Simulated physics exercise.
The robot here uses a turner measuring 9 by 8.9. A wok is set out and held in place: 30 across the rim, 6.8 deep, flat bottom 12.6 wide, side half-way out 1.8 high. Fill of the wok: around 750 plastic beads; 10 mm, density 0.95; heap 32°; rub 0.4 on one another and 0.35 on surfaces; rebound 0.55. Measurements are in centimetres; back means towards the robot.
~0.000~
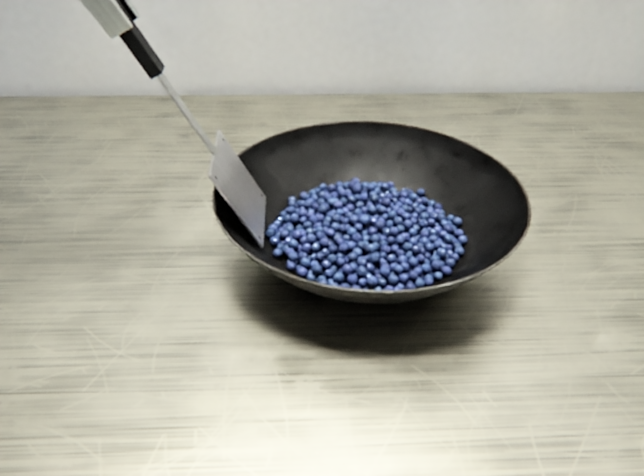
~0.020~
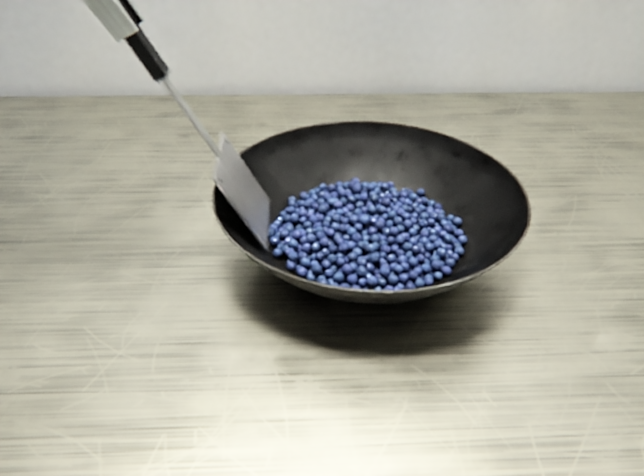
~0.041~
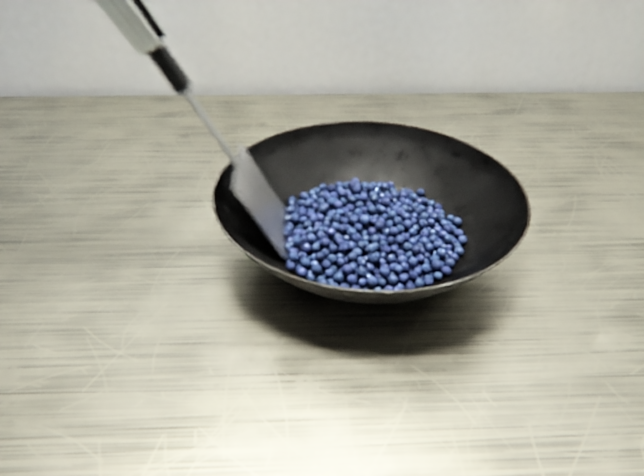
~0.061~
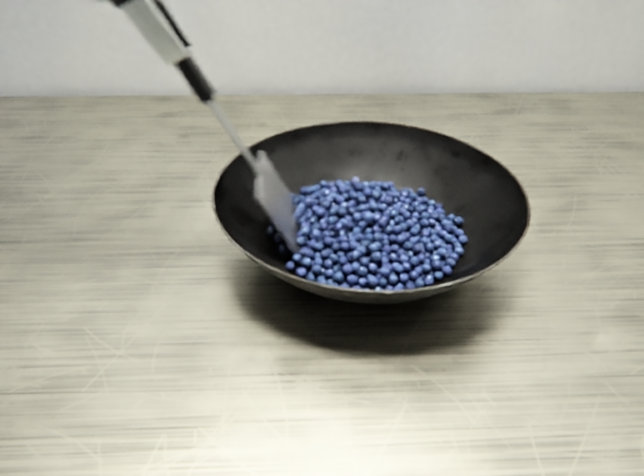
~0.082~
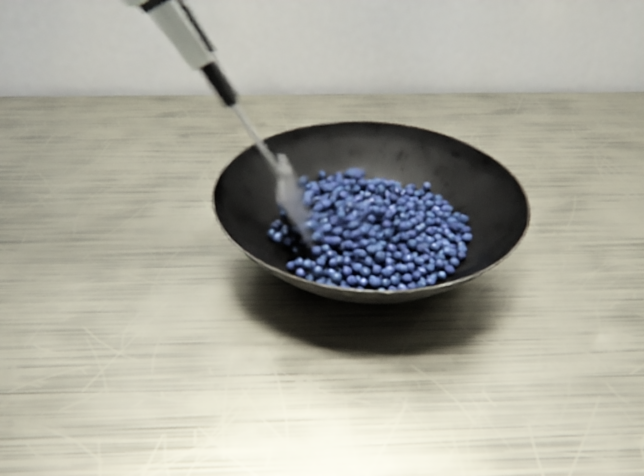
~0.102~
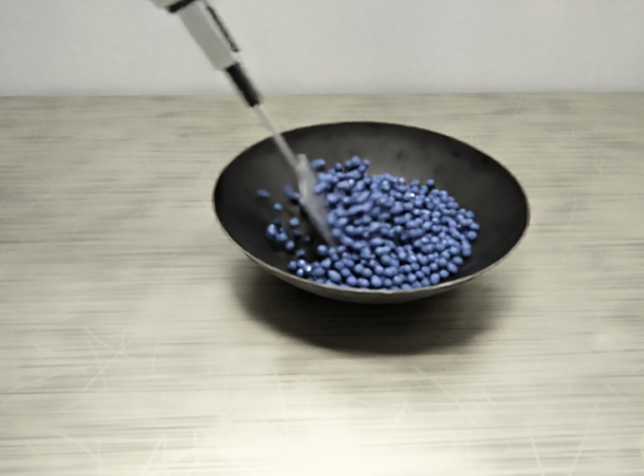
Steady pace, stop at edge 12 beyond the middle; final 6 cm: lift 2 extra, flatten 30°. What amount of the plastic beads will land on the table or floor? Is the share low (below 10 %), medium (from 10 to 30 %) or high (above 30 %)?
The share is high, above 30 %.
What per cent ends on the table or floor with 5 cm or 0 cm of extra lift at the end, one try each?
Roughly 35 per cent, then 40 per cent.
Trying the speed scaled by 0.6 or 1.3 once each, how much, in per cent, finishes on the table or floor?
Estimates in order: 25 per cent, 40 per cent.
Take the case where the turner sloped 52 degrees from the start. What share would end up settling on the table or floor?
Roughly 35 per cent.
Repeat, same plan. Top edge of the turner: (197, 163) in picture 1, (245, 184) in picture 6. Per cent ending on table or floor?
About 20 per cent.
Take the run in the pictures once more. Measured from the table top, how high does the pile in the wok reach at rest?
About 4.5 cm above the table.
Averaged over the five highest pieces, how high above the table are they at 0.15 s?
Around 9 cm above the table.
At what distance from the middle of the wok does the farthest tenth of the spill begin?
About 65 cm.
By 0.15 s, sloping 62°, highest piece 10 above the table; 754 in the wok.
By 0.20 s, sloping 54°, highest piece 13 above the table; 753 in the wok, 1 on the blade or in flight.
By 0.43 s, sloping 32°, highest piece 18 above the table; 458 in the wok, 65 on the table or floor, 231 on the blade or in flight.
By 1.48 s, sloping 32°, highest piece 4 above the table; 458 in the wok, 296 on the table or floor.
Final count, 458 in the wok, 296 on the table or floor. That is 39 % on the table or floor.
